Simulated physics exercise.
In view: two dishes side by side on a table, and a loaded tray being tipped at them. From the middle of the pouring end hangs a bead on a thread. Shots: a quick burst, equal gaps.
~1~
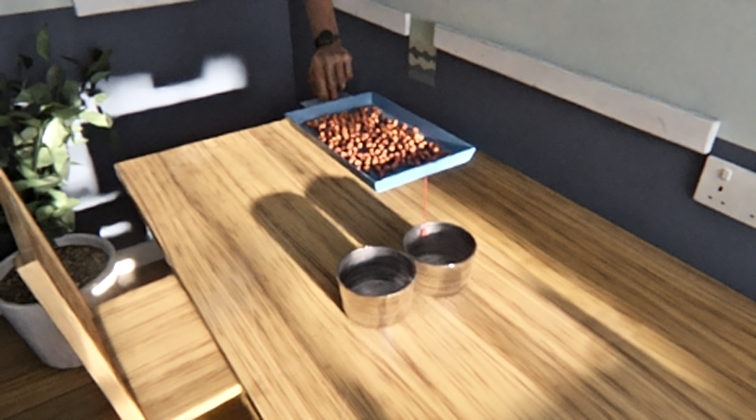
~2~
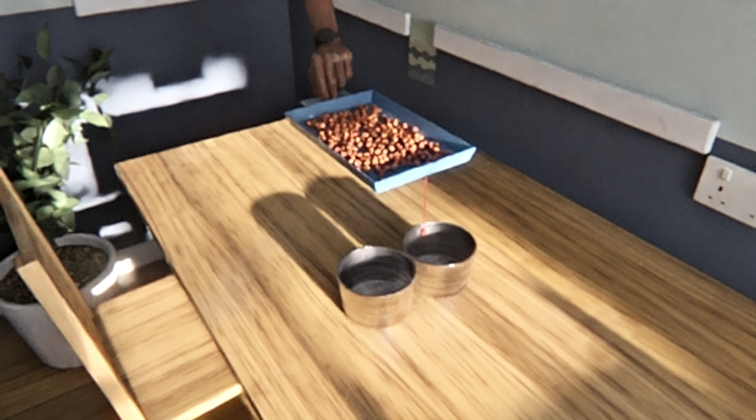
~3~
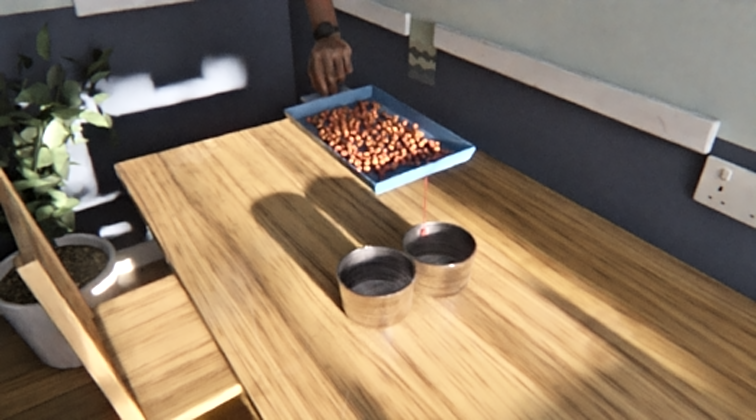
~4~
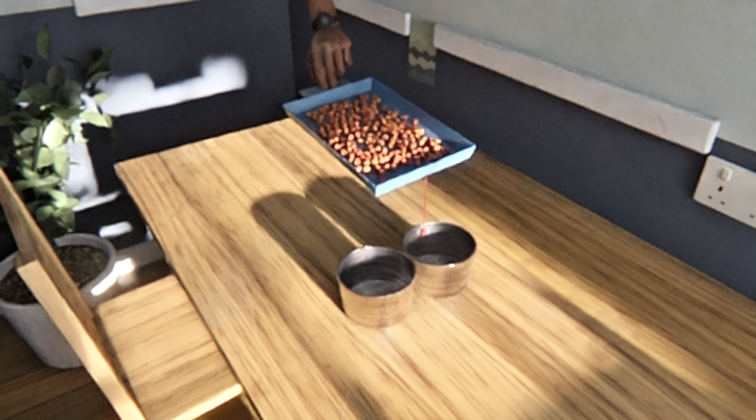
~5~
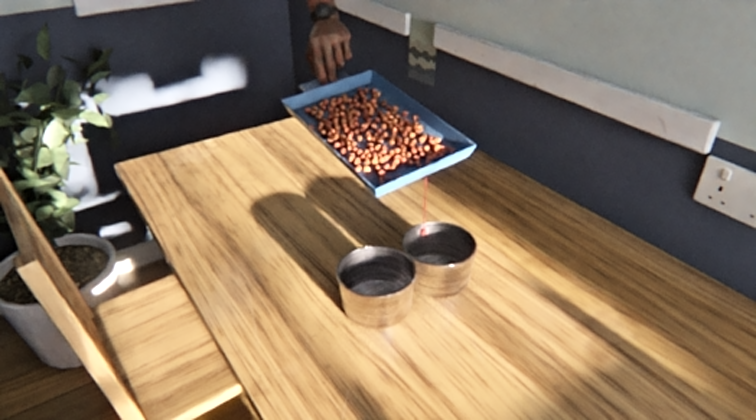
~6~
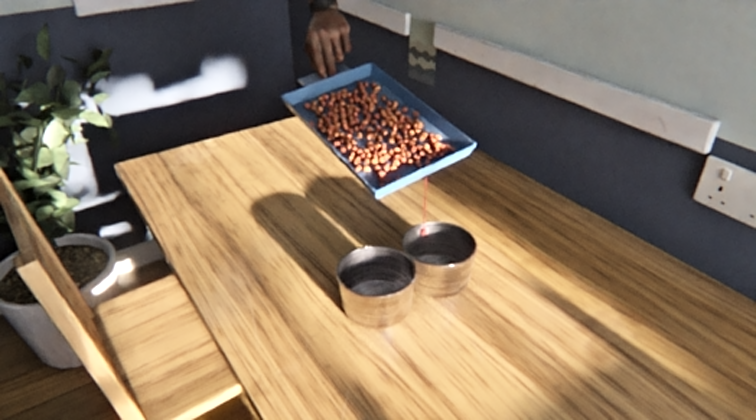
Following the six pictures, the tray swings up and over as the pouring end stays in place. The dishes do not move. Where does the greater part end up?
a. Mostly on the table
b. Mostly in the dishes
b.
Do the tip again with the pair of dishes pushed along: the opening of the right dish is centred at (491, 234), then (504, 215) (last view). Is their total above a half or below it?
Result, first setup: A minority share; second setup: A minority share.
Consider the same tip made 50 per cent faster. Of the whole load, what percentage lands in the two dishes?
About 90 %.
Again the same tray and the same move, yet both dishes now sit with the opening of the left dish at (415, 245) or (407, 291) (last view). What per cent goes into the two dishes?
Roughly 20 per cent, then roughly 20 per cent.
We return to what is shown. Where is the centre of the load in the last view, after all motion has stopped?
About pixel (380, 296).
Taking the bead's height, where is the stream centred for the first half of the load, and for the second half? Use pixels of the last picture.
I'd put it at roughly (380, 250), and after that at roughly (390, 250).
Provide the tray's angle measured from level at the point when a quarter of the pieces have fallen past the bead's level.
About 90 degrees.
Just after the last frame, tray tipped steeply; every one on the tray.
A moment on, tray tipped right over; roughly half on the tray; roughly a third in the left dish; just a few outside both; roughly a quarter in the air.
Further on, tray tipped past a quarter turn; almost all in the left dish; just a few in the right dish; just a few outside both.
When it is over, tray tipped past a quarter turn; almost all in the left dish; just a few in the right dish; just a few outside both.
